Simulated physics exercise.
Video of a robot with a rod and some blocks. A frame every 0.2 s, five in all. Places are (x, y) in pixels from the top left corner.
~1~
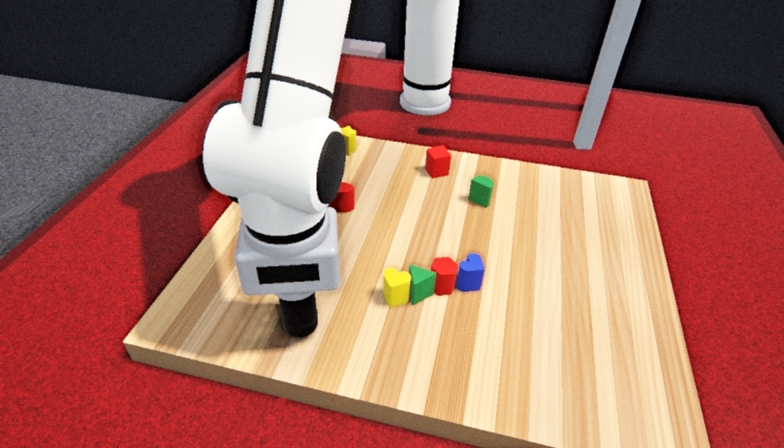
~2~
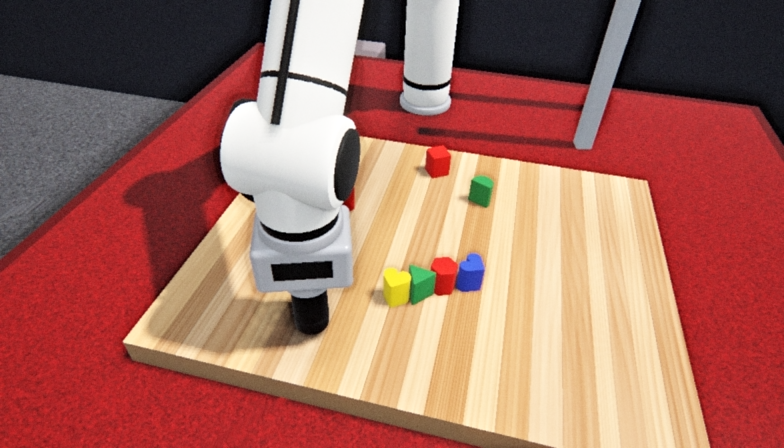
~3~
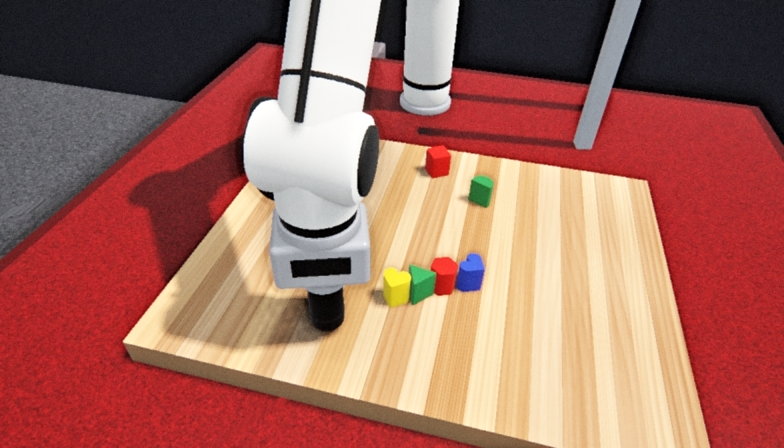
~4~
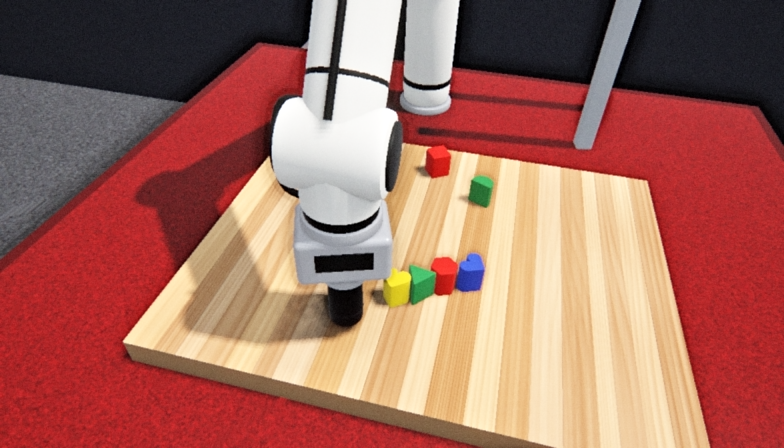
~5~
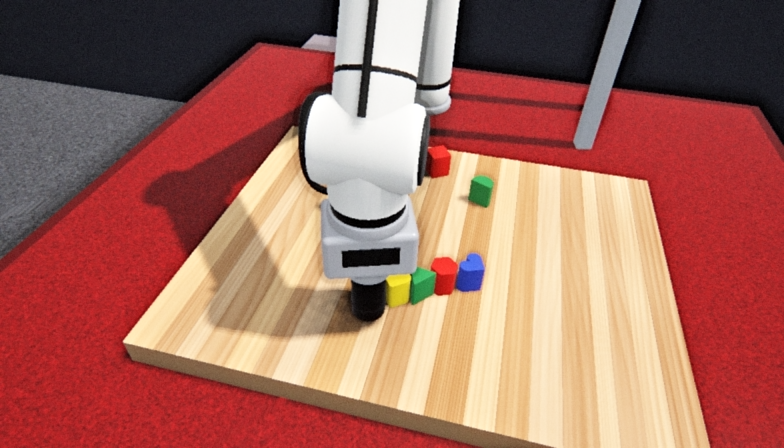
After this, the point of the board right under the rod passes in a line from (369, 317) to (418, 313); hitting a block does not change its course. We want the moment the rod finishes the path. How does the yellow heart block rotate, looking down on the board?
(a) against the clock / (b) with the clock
Correct choice: A.
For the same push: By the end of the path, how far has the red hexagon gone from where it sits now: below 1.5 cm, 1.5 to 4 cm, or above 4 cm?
It shifts by less than 1.5 cm.
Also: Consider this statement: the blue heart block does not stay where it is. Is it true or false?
My answer: False.
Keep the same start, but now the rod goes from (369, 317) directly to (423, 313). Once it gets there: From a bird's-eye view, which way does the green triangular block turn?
Clockwise from above.
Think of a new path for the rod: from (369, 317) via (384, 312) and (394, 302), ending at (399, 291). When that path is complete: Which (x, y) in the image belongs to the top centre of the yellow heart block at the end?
Top centre: (411, 253).
What follows on the original path. Halfway along, rod (395, 308); yellow heart block (402, 274), turned 45° anticlockwise; green triangular block (423, 271), turned 15° clockwise.
At the end, rod (419, 306); yellow heart block (403, 271), turned 65° anticlockwise; green triangular block (424, 270), turned 20° clockwise; red hexagon not moved; blue heart block not moved.
